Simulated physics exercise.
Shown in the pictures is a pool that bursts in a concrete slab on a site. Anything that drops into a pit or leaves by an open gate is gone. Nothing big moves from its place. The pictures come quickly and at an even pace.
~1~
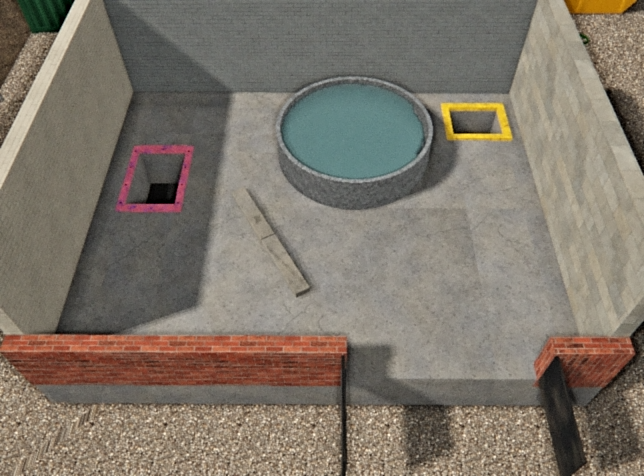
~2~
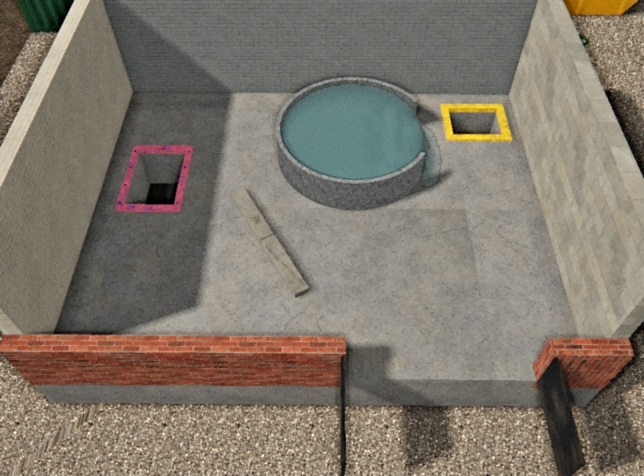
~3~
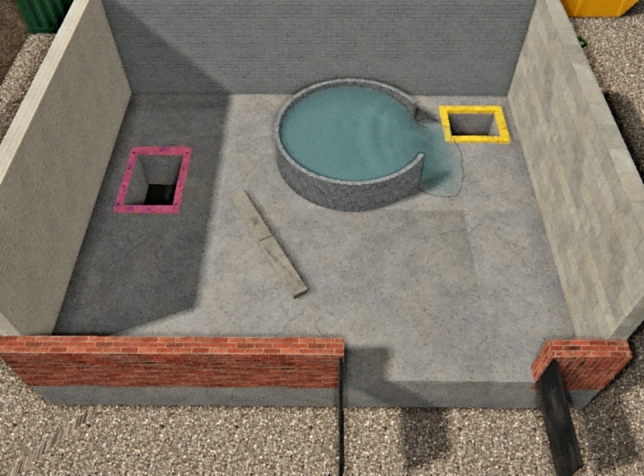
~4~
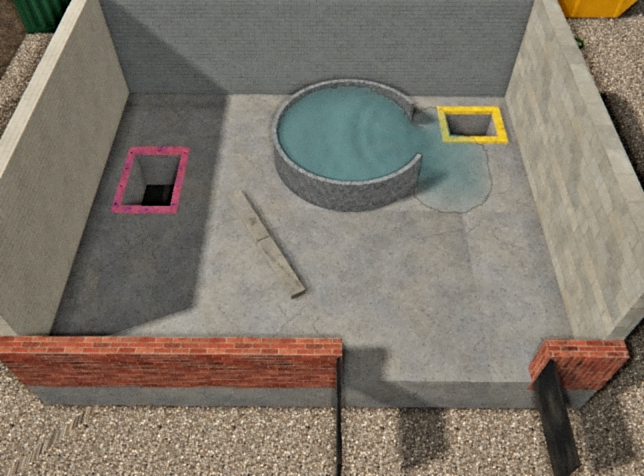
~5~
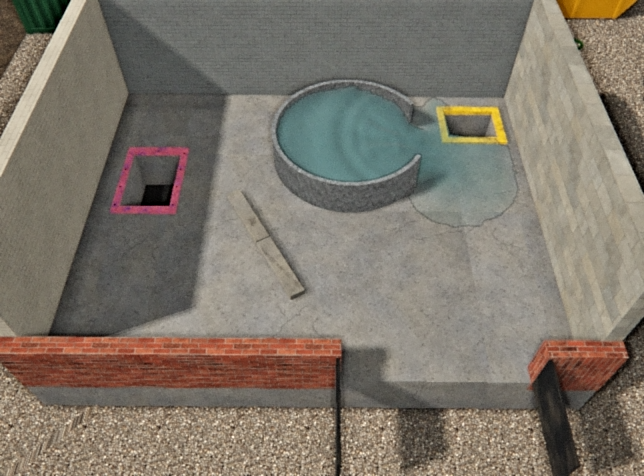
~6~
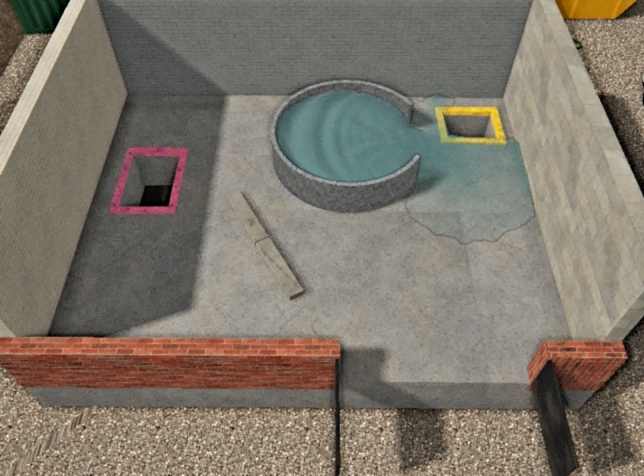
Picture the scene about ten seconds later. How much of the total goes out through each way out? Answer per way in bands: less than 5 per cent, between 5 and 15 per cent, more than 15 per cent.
Going out through each: The gate, more than 15 per cent; the yellow pit, more than 15 per cent; the pink pit, less than 5 per cent.
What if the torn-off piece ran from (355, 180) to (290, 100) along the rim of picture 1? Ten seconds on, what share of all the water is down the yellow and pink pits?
Yellow 0 %, pink 20 %.
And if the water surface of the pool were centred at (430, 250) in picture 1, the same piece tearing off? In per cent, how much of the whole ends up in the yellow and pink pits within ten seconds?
Yellow about 20 %, pink about 0 %.
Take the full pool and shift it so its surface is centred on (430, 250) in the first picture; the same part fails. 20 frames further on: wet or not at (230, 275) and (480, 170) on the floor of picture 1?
Outcome, point 1 then point 2: Unwetted / inundated.
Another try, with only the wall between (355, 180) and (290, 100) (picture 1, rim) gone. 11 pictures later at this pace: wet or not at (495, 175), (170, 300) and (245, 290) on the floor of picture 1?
Result, in sequence: Untouched by the flood; inundated; inundated.
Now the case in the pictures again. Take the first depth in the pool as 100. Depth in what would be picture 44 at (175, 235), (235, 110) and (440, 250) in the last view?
Taking the places in turn, I get roughly 0, 4 and 2 percent.
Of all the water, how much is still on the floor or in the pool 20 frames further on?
My reckoning gives about 78 %.
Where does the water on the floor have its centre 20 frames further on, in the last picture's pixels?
I'd put it at around (409, 180).
A moment on, water covers 15 % of the floor; the gate 0 %, the yellow pit 5 %, the pink pit 0 %.
Next, water covers 20 % of the floor; the gate 0 %, the yellow pit 10 %, the pink pit 0 %.
Then, water covers 35 % of the floor; the gate 3 %, the yellow pit 18 %, the pink pit 0 %.
Later, water covers 50 % of the floor; the gate 14 %, the yellow pit 25 %, the pink pit 0 %.
In the end, water covers 70 % of the floor; the gate 24 %, the yellow pit 29 %, the pink pit 0 %.
